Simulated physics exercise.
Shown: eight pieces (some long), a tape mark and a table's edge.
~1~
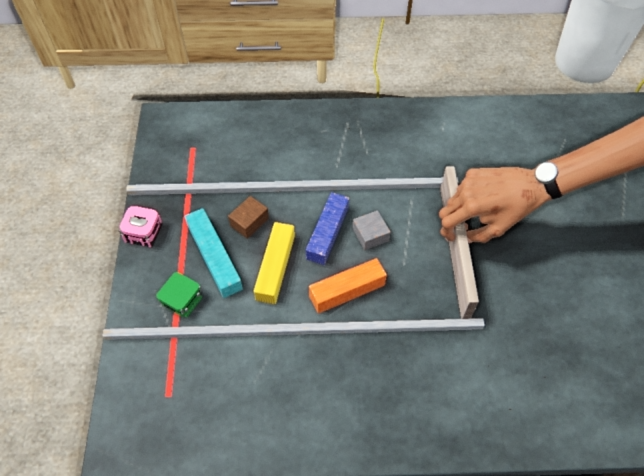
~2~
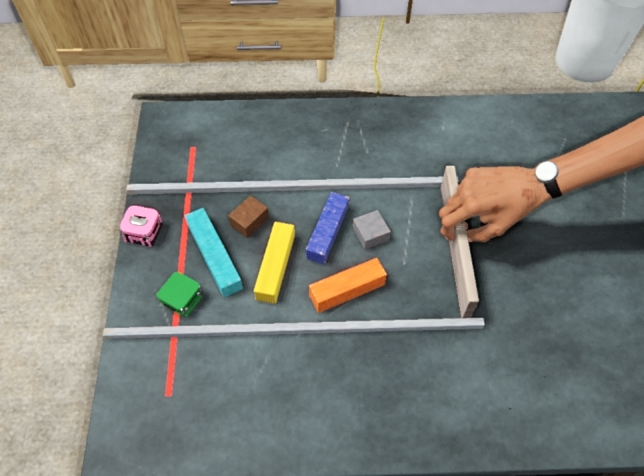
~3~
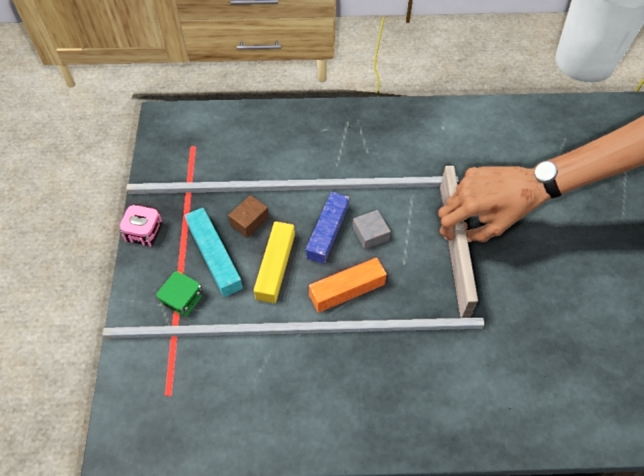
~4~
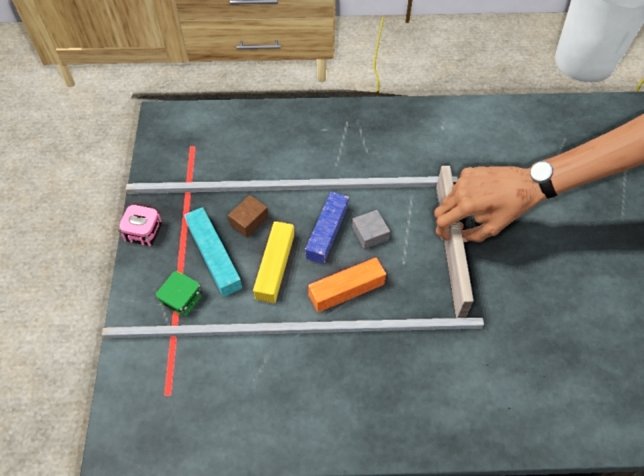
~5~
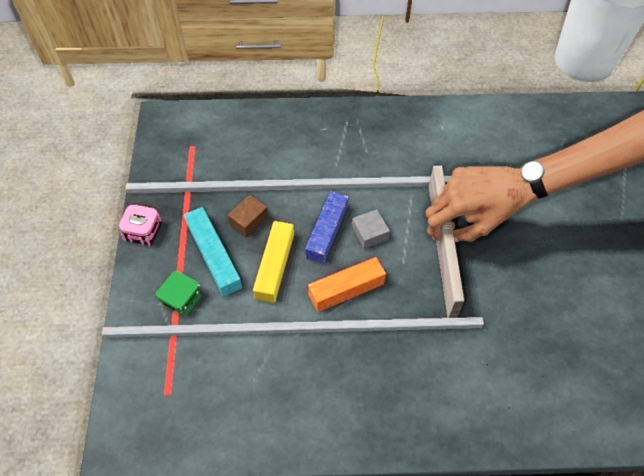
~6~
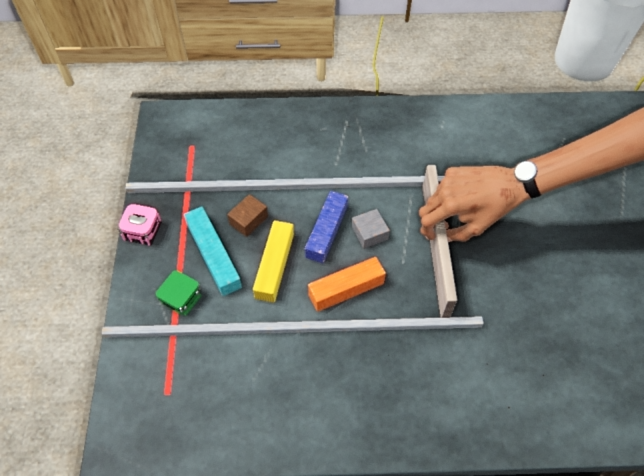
A hand slides a wooden board slightly left between two rails toward several colourful blocks.
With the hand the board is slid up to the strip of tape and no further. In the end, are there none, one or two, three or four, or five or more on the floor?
There are three or four on the floor.
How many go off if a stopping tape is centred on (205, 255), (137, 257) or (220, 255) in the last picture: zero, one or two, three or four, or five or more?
In the order the places were given: Either one or two, at least five, one or two.
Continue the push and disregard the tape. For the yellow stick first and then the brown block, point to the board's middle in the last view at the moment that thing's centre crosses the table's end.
First one: Around (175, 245). Other one: Around (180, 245).
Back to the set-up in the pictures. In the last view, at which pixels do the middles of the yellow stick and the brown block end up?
Listed in order, first is (118, 255) and the other is (122, 206).
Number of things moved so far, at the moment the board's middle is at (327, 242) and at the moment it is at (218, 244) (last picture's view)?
I get 4 at the one place and 8 at the other.
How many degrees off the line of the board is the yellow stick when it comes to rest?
Misalignment: Close to 10°.
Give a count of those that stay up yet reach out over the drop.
As for overhanging, the count is 3.
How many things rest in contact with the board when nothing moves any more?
Counting them up gives 2.
Early on, none off yet; pink case at rest near (140, 225); green case at rest near (179, 294); turquoise bar at rest near (212, 250).
A while later, none off yet; pink case at rest near (140, 225); green case travelled about its own width near (151, 300); turquoise bar travelled a little near (177, 252).
Finally, the number that fall off is three or four; lost, turquoise bar, green case and pink case.
